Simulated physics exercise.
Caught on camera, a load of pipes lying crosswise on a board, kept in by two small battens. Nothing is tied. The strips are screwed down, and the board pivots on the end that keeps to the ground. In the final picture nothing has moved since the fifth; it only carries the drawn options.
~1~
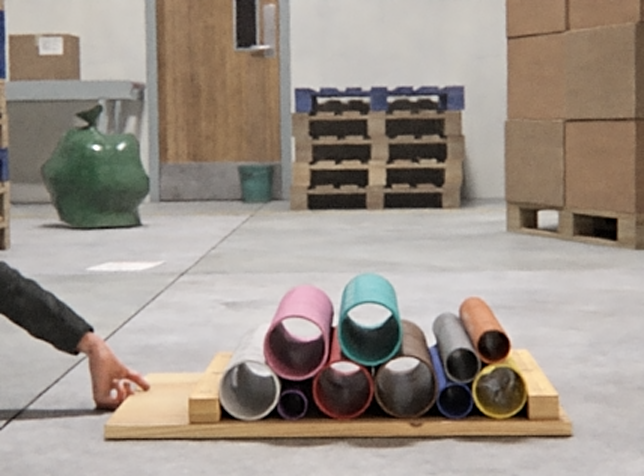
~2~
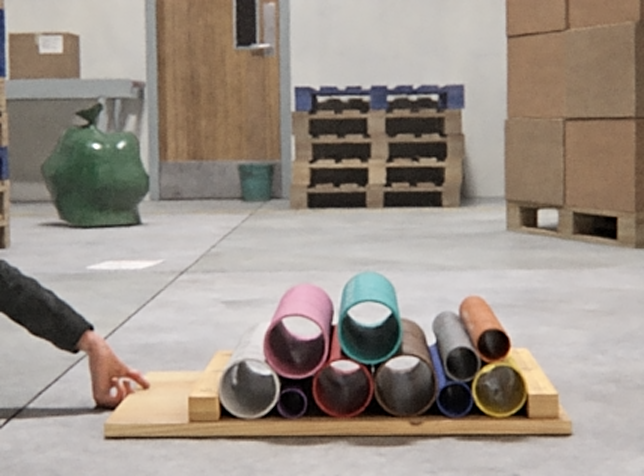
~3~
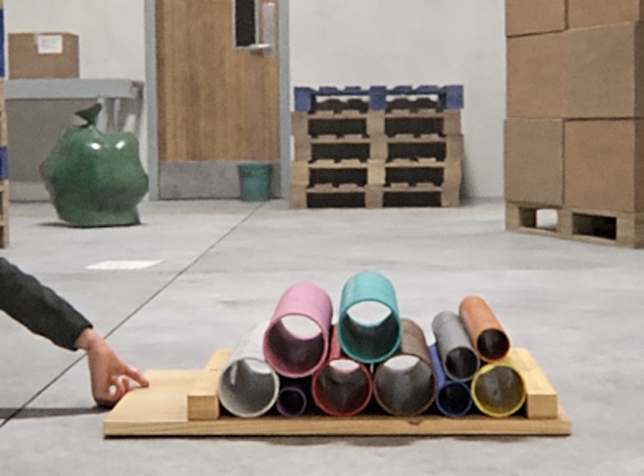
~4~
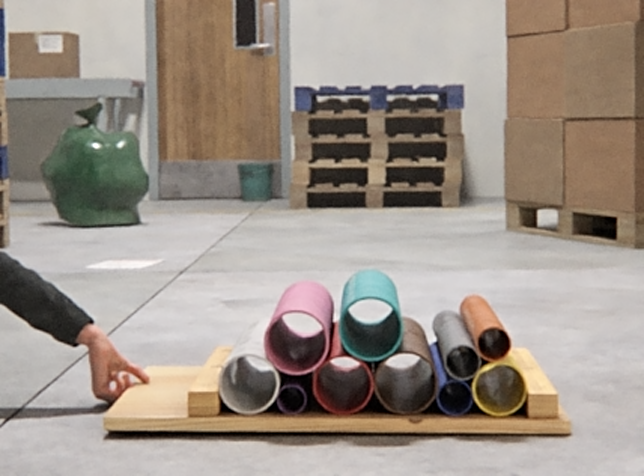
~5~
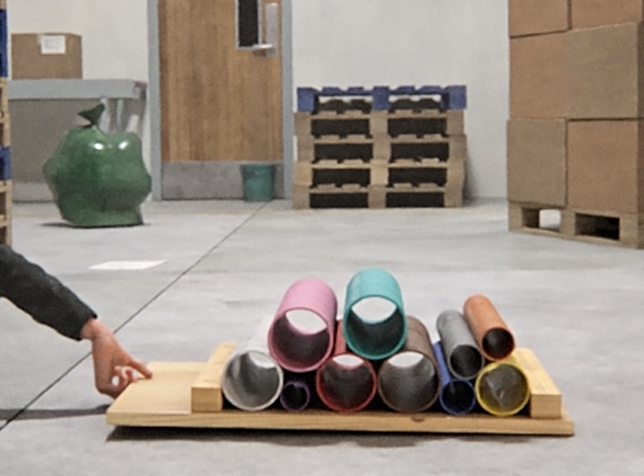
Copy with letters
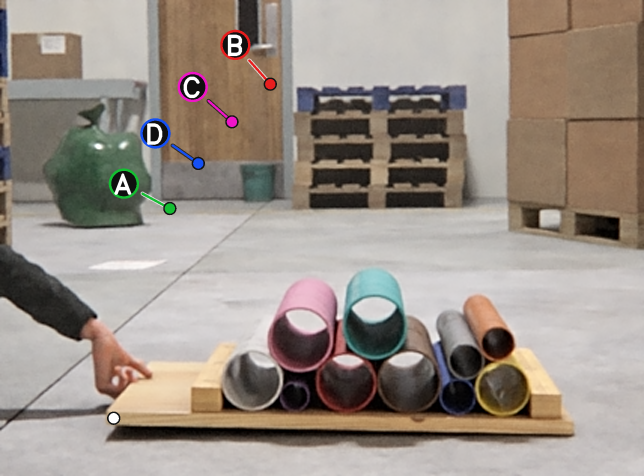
In a warehouse, a hand held the left end of a wooden board stacked with colourful pipes between two small battens, and barely anything moved until that end lifted very slightly off the concrete floor.
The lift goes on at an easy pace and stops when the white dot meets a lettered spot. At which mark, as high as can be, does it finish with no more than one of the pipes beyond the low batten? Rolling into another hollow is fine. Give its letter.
At most to A.
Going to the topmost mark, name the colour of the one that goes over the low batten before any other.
It is the orange one.
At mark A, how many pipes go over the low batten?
It comes to one.
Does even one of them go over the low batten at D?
Yes.
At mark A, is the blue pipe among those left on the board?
Yes, with A.
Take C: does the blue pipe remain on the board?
The blue pipe: Yes.
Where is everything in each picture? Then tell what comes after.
White pipe (249, 390); purple pipe (292, 405); red pipe (343, 389), in the first frame.
Grey pipe (462, 364); red pipe (343, 387), in the second frame.
Board (338, 387); white pipe (248, 387); purple pipe (291, 402); turquoise pipe (369, 331), in the third frame.
Board (339, 385); white pipe (249, 383); purple pipe (291, 399), in the fourth frame.
Board (342, 383); white pipe (252, 380); purple pipe (294, 396), in the fifth frame.
On the copy, A at (170, 209); B at (270, 84); C at (232, 122); D at (198, 164); the white dot at (114, 418).
On A. First, board at 17°.
Then, board at 29°.
Finally, board at 29°, one over the low batten (orange).
By contrast, B three over the low batten (pink, turquoise, orange); C three over the low batten (pink, turquoise, orange); D three over the low batten (pink, turquoise, orange).
